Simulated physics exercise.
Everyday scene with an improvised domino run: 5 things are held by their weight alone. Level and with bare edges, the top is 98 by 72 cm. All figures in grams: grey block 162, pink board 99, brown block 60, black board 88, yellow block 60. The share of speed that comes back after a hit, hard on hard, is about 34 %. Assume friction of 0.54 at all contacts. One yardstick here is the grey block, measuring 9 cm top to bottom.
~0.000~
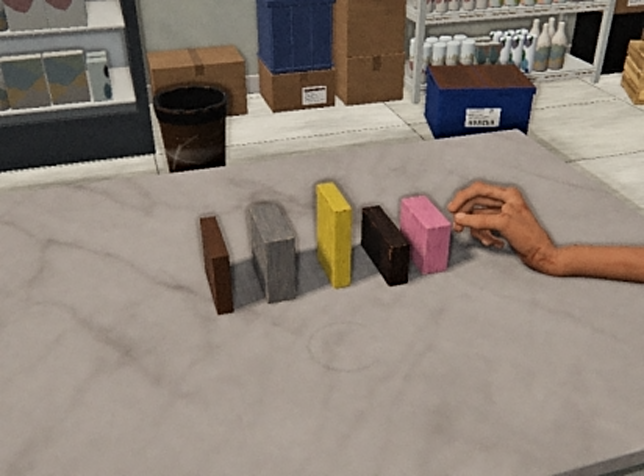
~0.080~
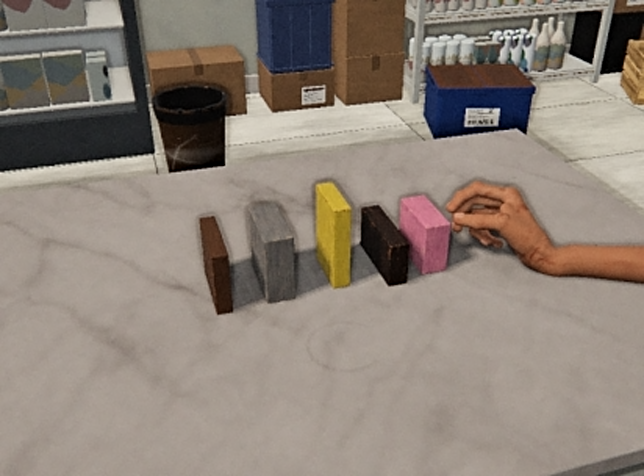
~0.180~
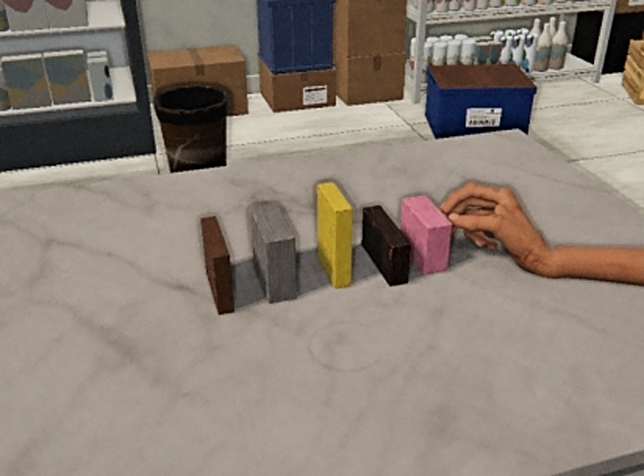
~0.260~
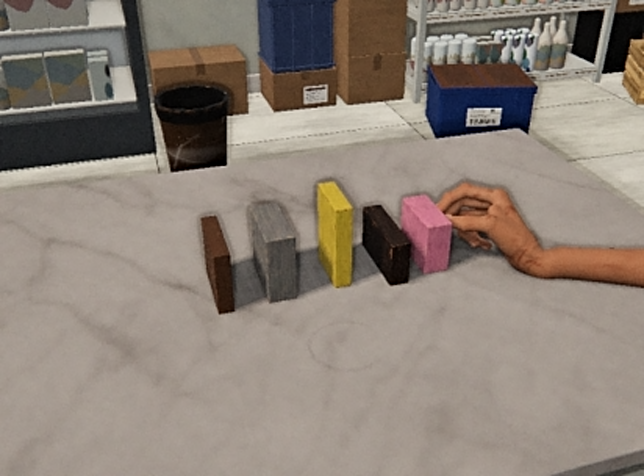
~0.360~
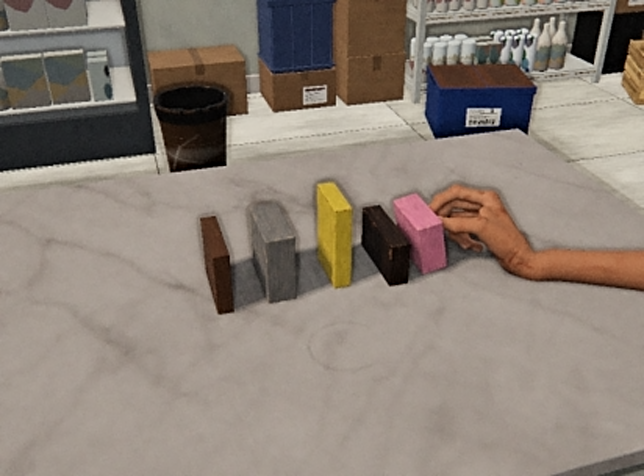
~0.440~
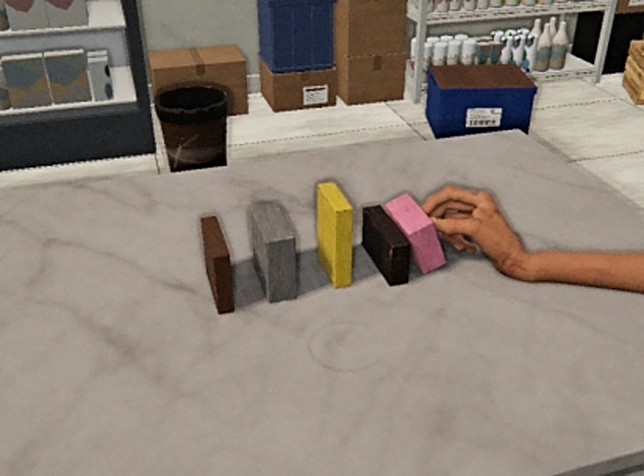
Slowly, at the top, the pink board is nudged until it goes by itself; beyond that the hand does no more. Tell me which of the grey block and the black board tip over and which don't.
The grey block does not tip. The black board tips over.
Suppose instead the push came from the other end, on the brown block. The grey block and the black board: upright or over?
As for the grey block, it remains erect; as for the black board, it remains erect.
After 0.64 s, pink board 38° over; black board leaning 30° near (373, 245).
After 0.84 s, pink board 50° over; black board leaning 65° near (359, 252); yellow block leaning 17°.
After 1.54 s, pink board 50° over; black board leaning 75° near (357, 255); yellow block leaning 25°.
After 2.94 s, pink board 47° over; black board on its side near (355, 256); yellow block leaning 23°.
At rest (3.8 s), tipped over on the table, black board; the other 2 in place, give or take 5 cm. Seen from the same camera at the end, grey block near (274, 253), black board near (355, 256).
